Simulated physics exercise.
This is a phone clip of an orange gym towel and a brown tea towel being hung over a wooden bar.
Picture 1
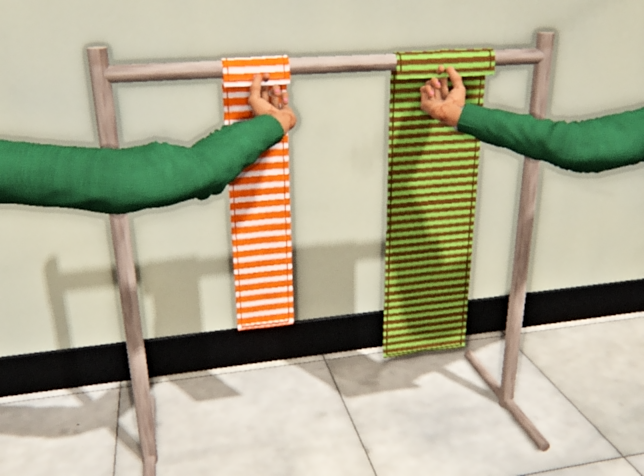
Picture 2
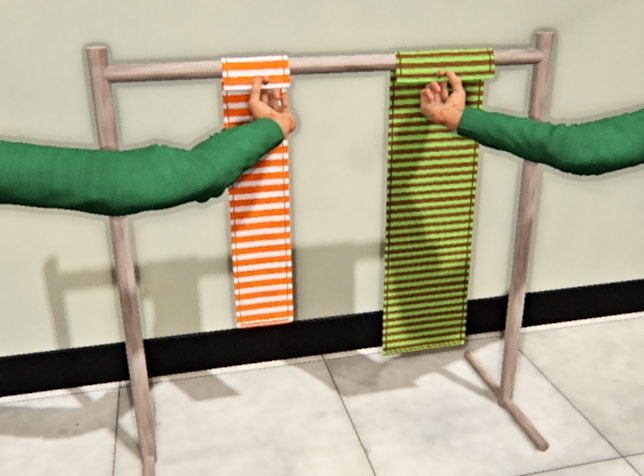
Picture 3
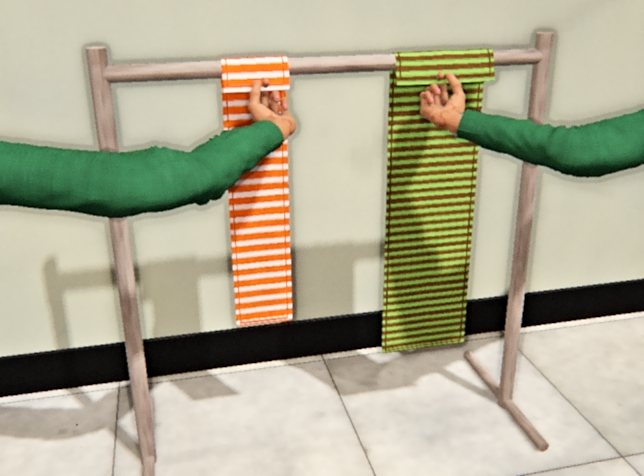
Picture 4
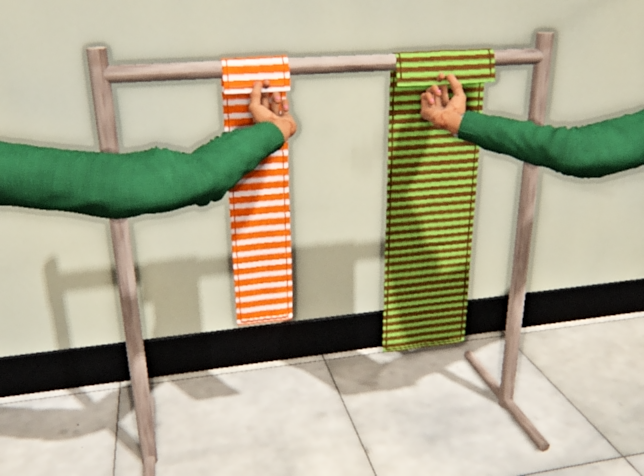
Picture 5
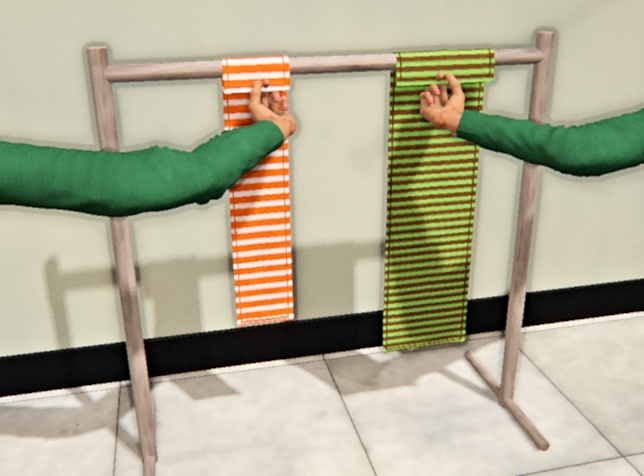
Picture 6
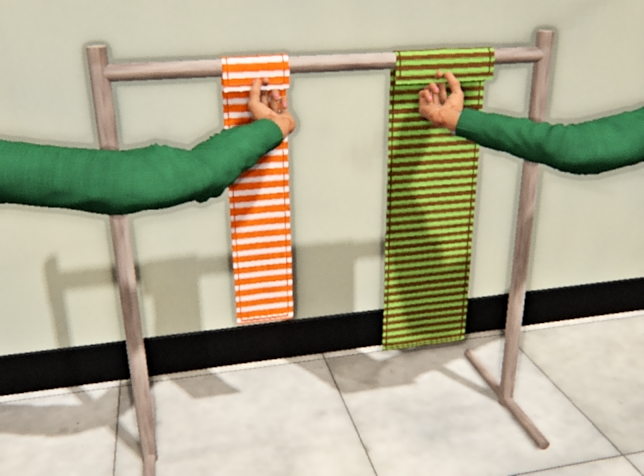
Two hands hold orange and green striped towels draped over a wooden bar, barely moving.
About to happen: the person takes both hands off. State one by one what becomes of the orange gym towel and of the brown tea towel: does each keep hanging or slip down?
One by one: The orange gym towel fails to hold; the brown tea towel fails to hold.
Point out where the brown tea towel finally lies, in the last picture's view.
You'll see it near (419, 408) once things stop.
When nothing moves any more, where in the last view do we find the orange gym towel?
Somewhere around pixel (270, 432).
Then, 0.40 s after the last picture, gym towel clear of the rail and dropping near (265, 334); tea towel clear of the rail and dropping near (423, 332).
Then, 0.64 s after the last picture, gym towel in a heap on the floor near (270, 431); tea towel in a heap on the floor near (419, 406).
At rest, gym towel in a heap on the floor near (270, 433); tea towel in a heap on the floor near (419, 408). The orange gym towel slides off and the brown tea towel slips to the floor.
